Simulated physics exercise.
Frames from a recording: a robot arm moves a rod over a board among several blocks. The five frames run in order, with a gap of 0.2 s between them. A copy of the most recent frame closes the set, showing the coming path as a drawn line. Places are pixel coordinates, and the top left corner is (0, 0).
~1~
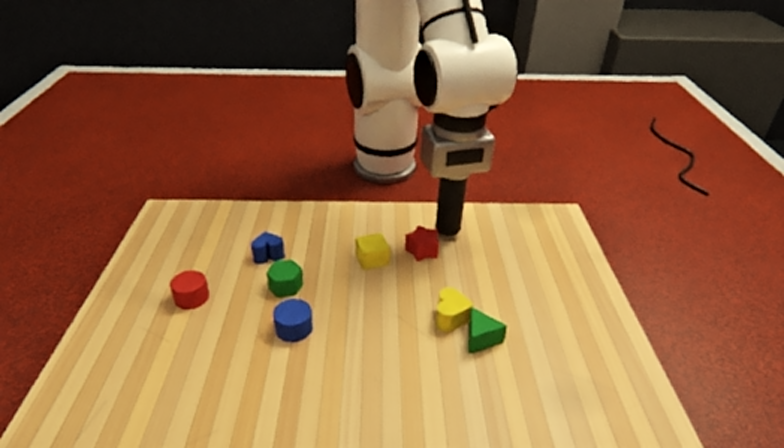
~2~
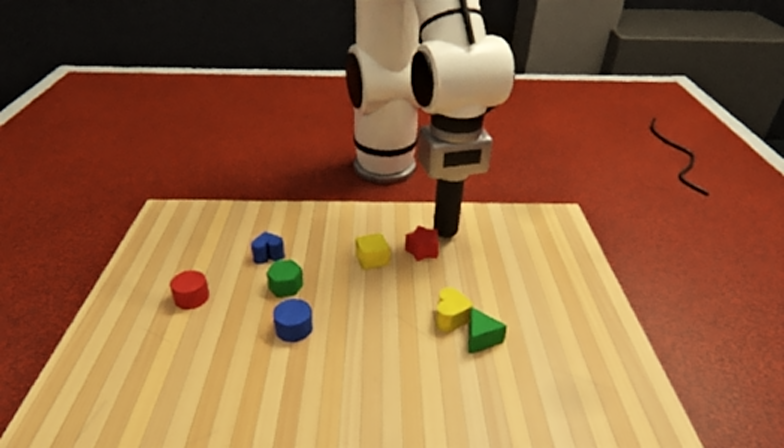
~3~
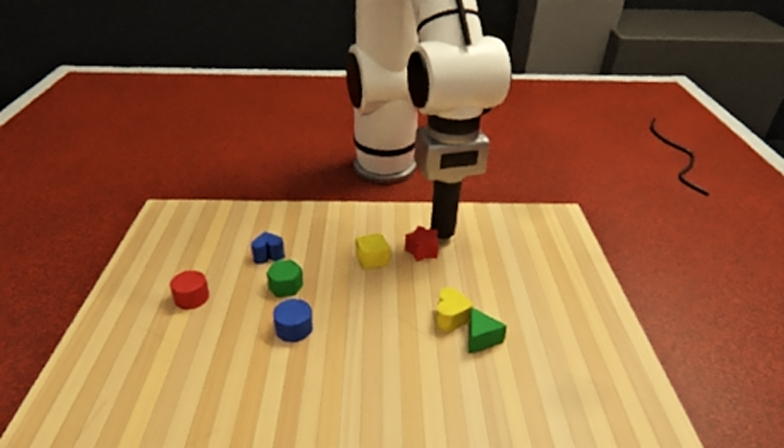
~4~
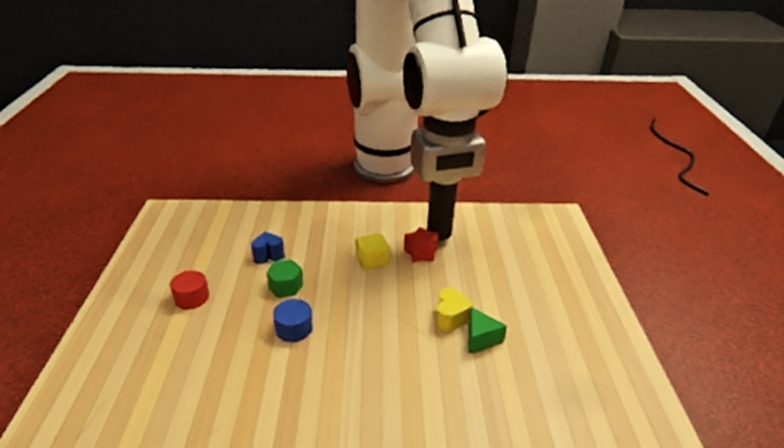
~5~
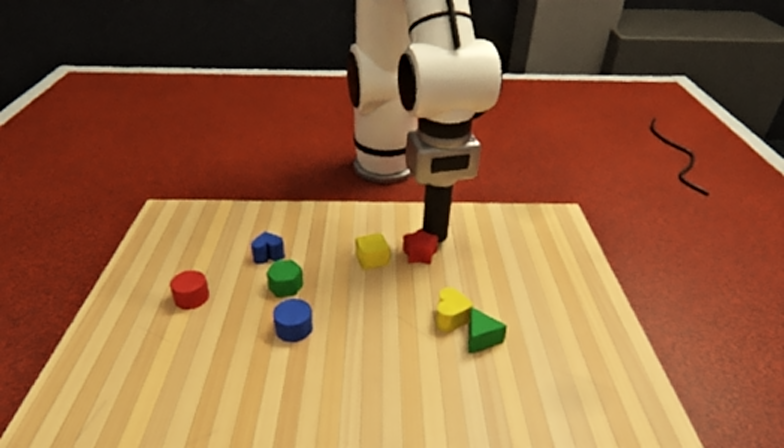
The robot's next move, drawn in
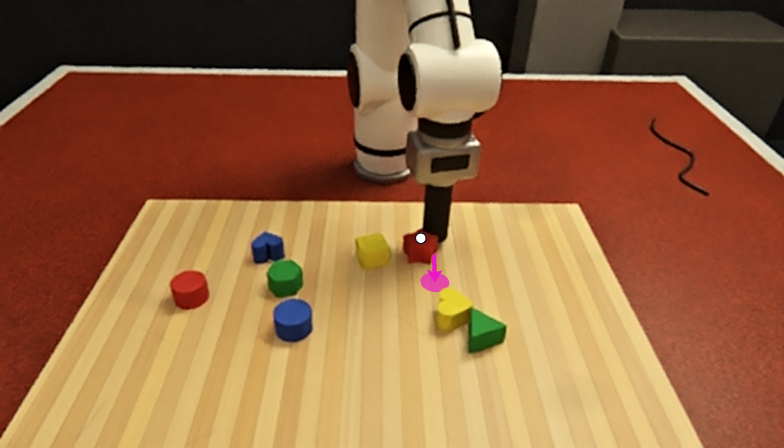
A white robot arm holding a dark rod slides it slowly left along the far side of a wooden board, toward a red star block. The rod comes up against the star and nudges it very slightly, while the yellow, green, blue and other red blocks stay still.
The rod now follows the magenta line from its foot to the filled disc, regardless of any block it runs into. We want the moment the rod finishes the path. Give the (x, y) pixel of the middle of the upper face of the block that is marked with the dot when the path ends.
Final place: (408, 253).
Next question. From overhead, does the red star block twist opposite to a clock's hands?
It seems not.
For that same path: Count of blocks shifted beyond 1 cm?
That push would leave one block displaced by more than about 1 cm.
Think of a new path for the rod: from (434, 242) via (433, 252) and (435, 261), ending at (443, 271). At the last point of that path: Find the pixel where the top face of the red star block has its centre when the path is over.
Roughly at (412, 250).
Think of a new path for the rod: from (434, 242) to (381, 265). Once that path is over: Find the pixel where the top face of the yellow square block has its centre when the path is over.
Its top face will be centred at roughly (353, 246).
The drawn path runs straight from (434, 242) to (435, 282); the dot is on the red star block.
On the path given first. Halfway along, rod at (435, 255); red star block at (411, 250), turned 35° clockwise.
At the end, rod at (435, 275); red star block at (408, 253), turned 65° clockwise; yellow heart-shaped block not moved.
